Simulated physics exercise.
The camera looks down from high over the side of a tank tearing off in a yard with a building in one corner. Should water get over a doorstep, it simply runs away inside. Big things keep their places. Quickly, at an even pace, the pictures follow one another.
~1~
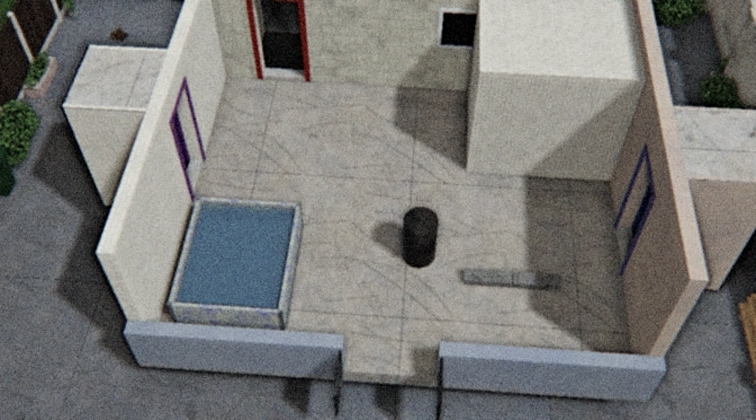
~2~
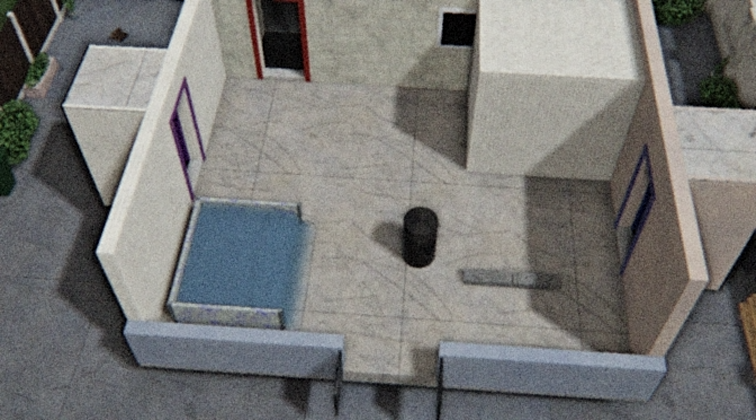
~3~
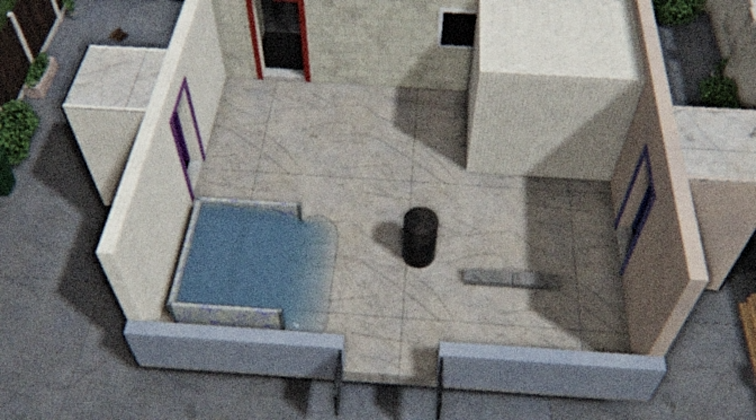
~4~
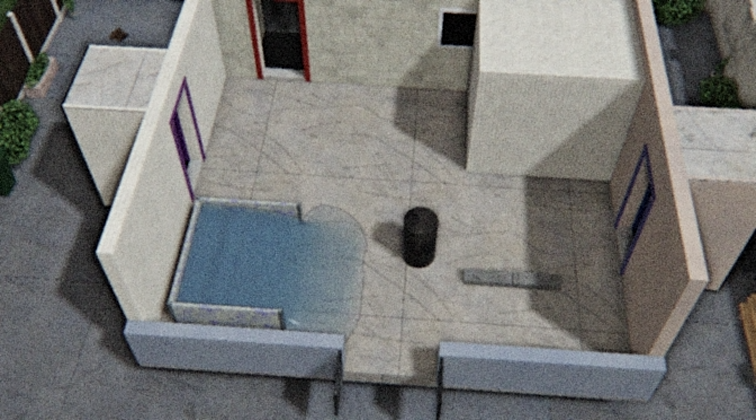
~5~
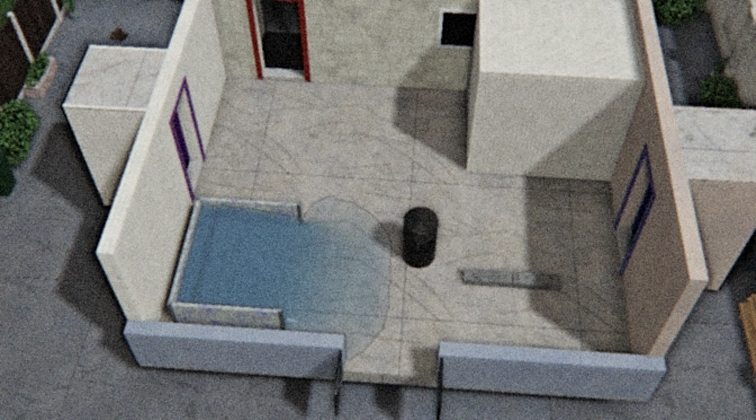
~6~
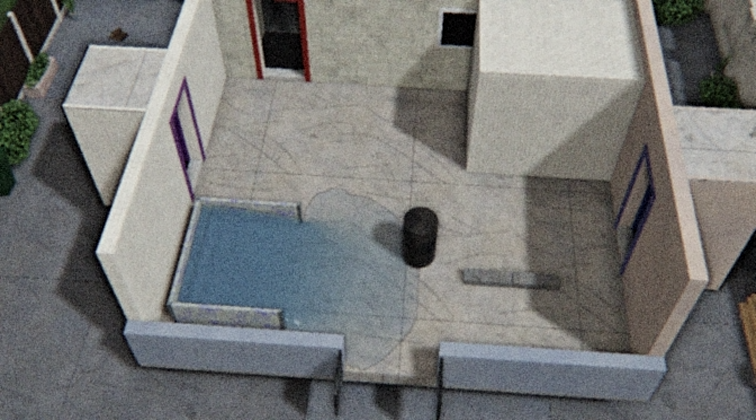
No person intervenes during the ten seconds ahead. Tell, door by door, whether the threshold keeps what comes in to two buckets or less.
Blue door: Two buckets or less. Purple door: Two buckets or less. Red door: Two buckets or less.
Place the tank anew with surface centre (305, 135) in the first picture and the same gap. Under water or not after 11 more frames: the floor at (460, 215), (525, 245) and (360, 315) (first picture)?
Going through the three places: In the spill, in the spill, out of reach.
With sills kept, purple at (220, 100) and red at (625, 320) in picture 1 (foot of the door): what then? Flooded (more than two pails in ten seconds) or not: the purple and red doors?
As I see it, the purple door remains within bounds while the red door overshoots the mark.
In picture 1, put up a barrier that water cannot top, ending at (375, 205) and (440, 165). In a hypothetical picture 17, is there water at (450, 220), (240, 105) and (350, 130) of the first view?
Lab note - spot 1 inundated, spot 2 parched, spot 3 parched.
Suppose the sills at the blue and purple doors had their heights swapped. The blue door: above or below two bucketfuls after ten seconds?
Taking them one by one, the blue door admits more.
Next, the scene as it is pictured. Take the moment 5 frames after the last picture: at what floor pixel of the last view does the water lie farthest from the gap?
At roughly (534, 313).
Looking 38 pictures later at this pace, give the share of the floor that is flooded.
Around 65 percent, give or take.
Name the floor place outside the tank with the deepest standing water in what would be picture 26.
Estimated pixel: (615, 377).
A moment on, water covers 30 % of the floor; the blue door not reached, the purple door not reached, the red door not reached.
Next, water covers 45 % of the floor; the blue door not reached, the purple door not reached, the red door not reached.
Then, water covers 55 % of the floor; the blue door wet at the sill, nothing in, the purple door not reached, the red door not reached.
Later, water covers 65 % of the floor; the blue door under two buckets in, the purple door not reached, the red door not reached.
In the end, water covers 85 % of the floor; the blue door under two buckets in, the purple door not reached, the red door not reached.
